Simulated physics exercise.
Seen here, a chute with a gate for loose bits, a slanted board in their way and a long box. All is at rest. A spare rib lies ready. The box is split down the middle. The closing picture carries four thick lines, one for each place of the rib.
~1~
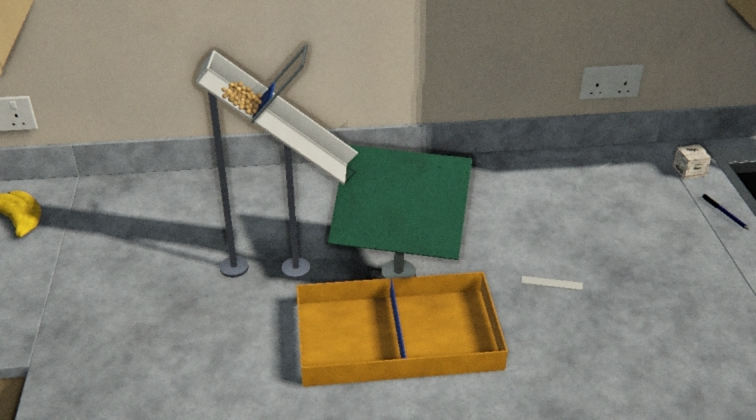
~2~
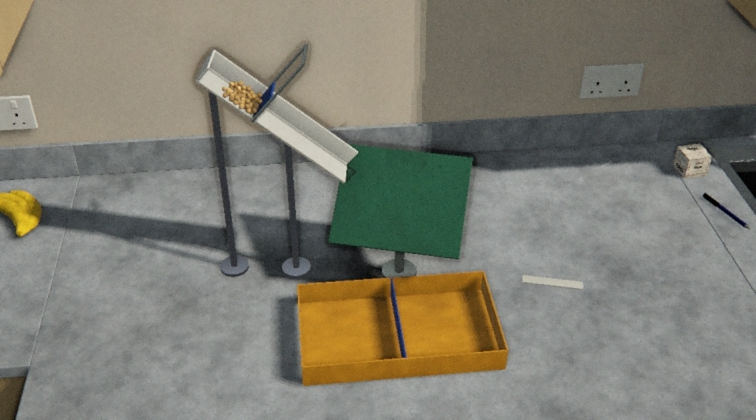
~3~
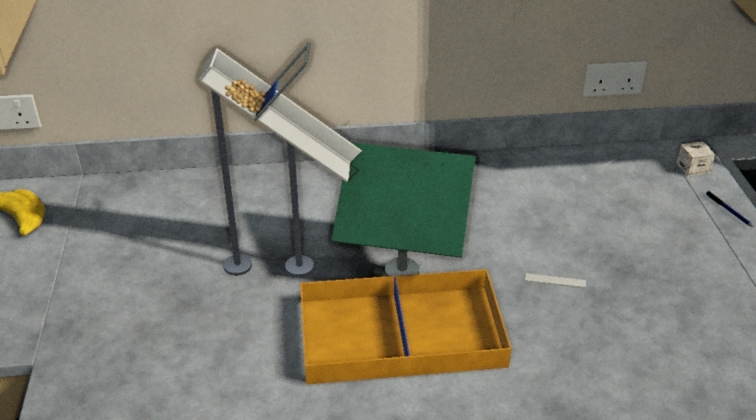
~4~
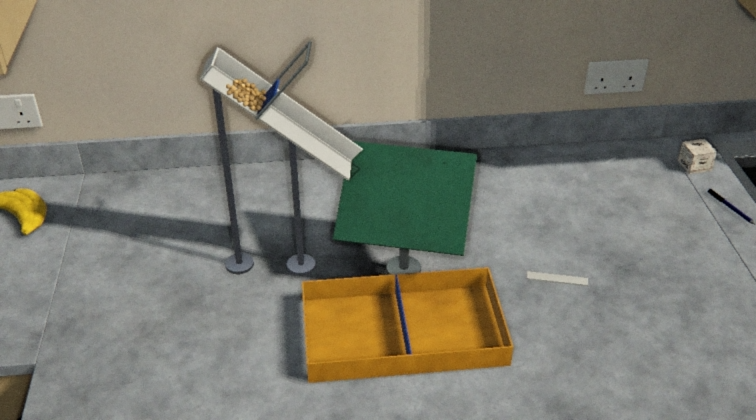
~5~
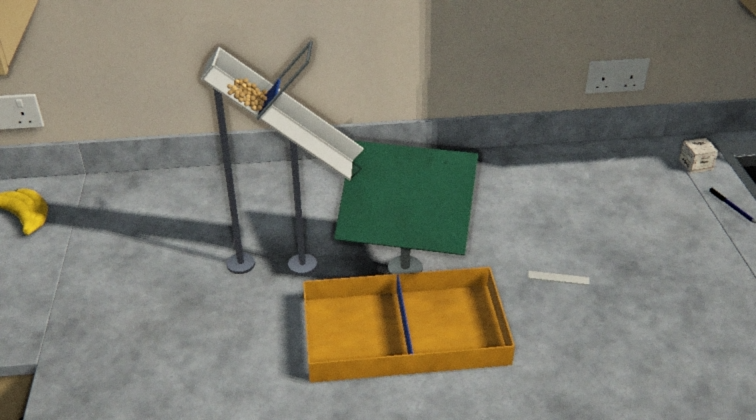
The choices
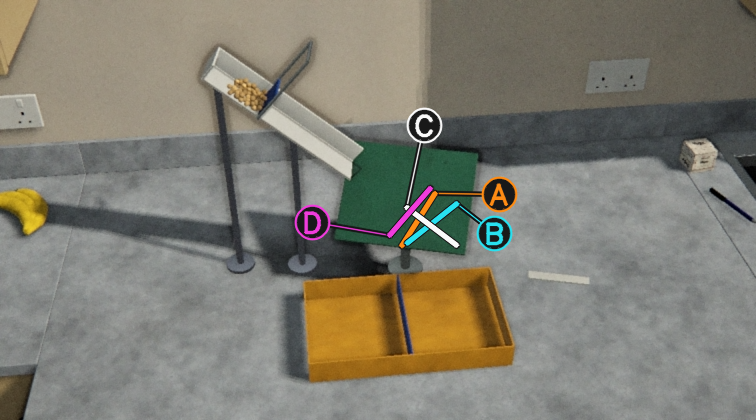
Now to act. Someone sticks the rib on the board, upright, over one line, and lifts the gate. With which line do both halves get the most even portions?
I would pick line C.
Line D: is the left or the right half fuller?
Left.
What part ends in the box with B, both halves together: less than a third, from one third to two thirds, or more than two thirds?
It is more than two thirds.
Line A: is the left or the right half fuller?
More lands on the left.
On the marked copy, line A from (435, 193) to (401, 245); line B from (456, 203) to (407, 243); line C from (406, 207) to (456, 245); line D from (430, 188) to (389, 235).
For line A, of what is caught, all but a few in the left half, only a few in the right.
For line B, of what is caught, the bulk in the left half, a small share in the right.
For line C, of what is caught, close to a third in the left half, close to two thirds in the right.
For line D, of what is caught, all but a few in the left half, a small share in the right.
